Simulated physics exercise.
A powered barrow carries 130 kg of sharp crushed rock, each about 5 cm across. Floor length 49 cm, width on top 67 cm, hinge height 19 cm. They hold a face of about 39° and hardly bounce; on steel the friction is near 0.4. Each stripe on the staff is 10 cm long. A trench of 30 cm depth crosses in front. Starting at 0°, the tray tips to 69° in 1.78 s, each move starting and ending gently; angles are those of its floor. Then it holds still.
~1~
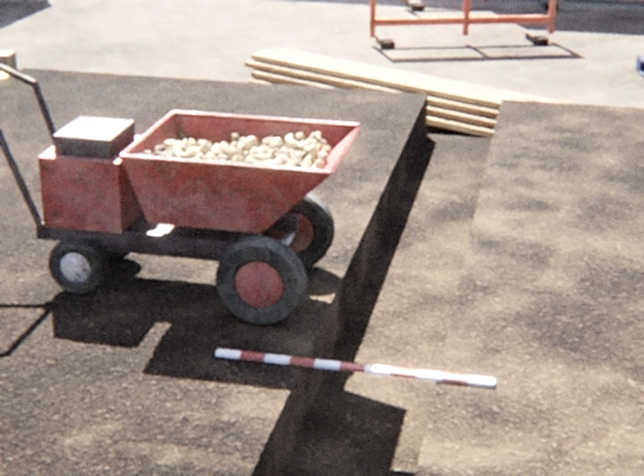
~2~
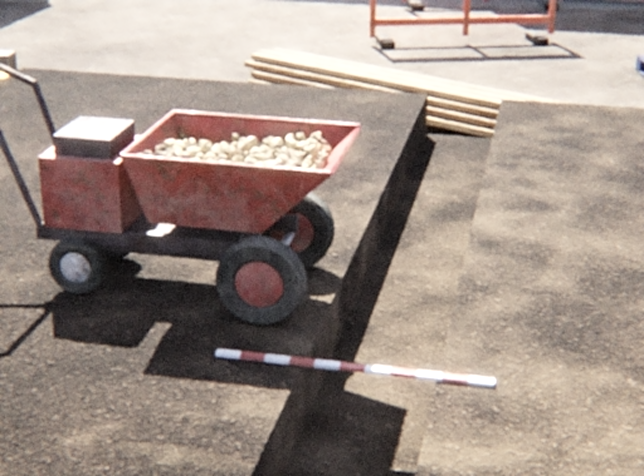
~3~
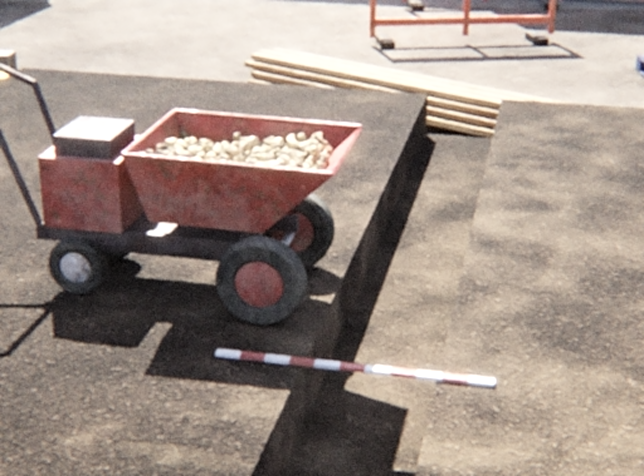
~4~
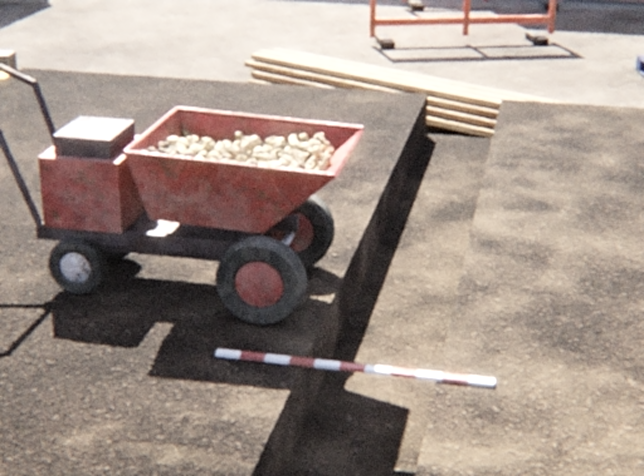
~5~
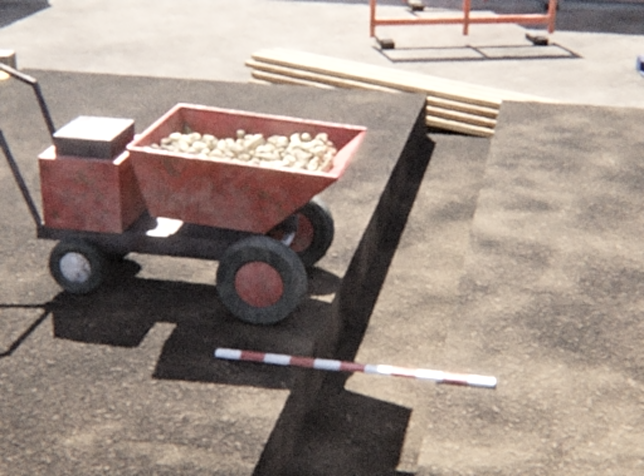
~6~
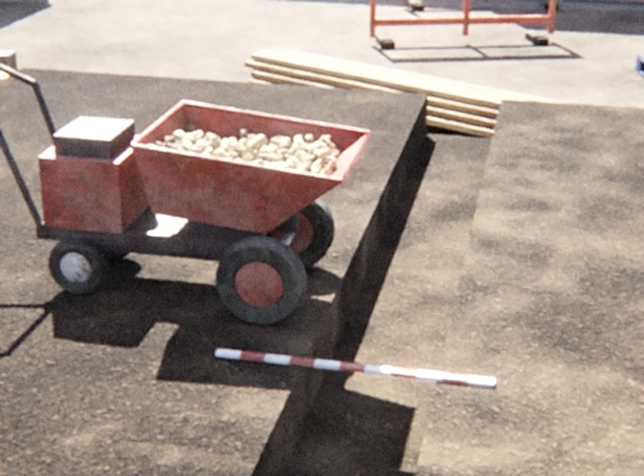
Red barrow tray heaped with pale crushed rock tilting slightly forward to the right beside a trench, its wheels staying still.
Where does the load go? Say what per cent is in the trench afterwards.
Roughly 89 per cent ends in the trench.
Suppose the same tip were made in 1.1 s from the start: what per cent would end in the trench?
Then about 85 per cent.
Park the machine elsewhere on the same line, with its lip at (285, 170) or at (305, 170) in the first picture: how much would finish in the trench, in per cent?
Near 100 per cent from the first place, 100 from the second.
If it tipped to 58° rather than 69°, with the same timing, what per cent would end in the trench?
In that case some 40 per cent.
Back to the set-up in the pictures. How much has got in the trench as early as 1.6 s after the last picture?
About 25 per cent by then.
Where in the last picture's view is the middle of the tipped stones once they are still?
Around (421, 351).
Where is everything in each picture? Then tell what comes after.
The tray is at 0°, its lip at (330, 173); the top of the load is at (292, 145), in the first frame.
Lip at (331, 174), floor tilted 0°, highest stones at (293, 145), in the second frame.
The tray is at 1°, its lip at (332, 175); the top of the load is at (278, 145), in the third frame.
Lip at (335, 176), floor tilted 2°, highest stones at (261, 145), in the fourth frame.
Lip at (338, 178), floor tilted 3°, highest stones at (247, 144), in the fifth frame.
The tray is at 5°, its lip at (341, 181); the top of the load is at (224, 143), in the sixth frame.
Then, 1.0 s after the last picture the floor is at 58°, 100 % in the tray; the foremost stones are at (402, 270).
Then, 1.6 s after the last picture the floor is at 69°, 71 % in the tray, 26 % in the trench, 4 % past the trench; the foremost stones are at (481, 325).
Then, 1.9 s after the last picture the floor is at 69°, 36 % in the tray, 54 % in the trench, 11 % past the trench; the foremost stones are at (537, 310).
Then, 3.9 s after the last picture the floor is at 69°, 0 % in the tray, 89 % in the trench, 11 % past the trench; the foremost stones are at (551, 306).
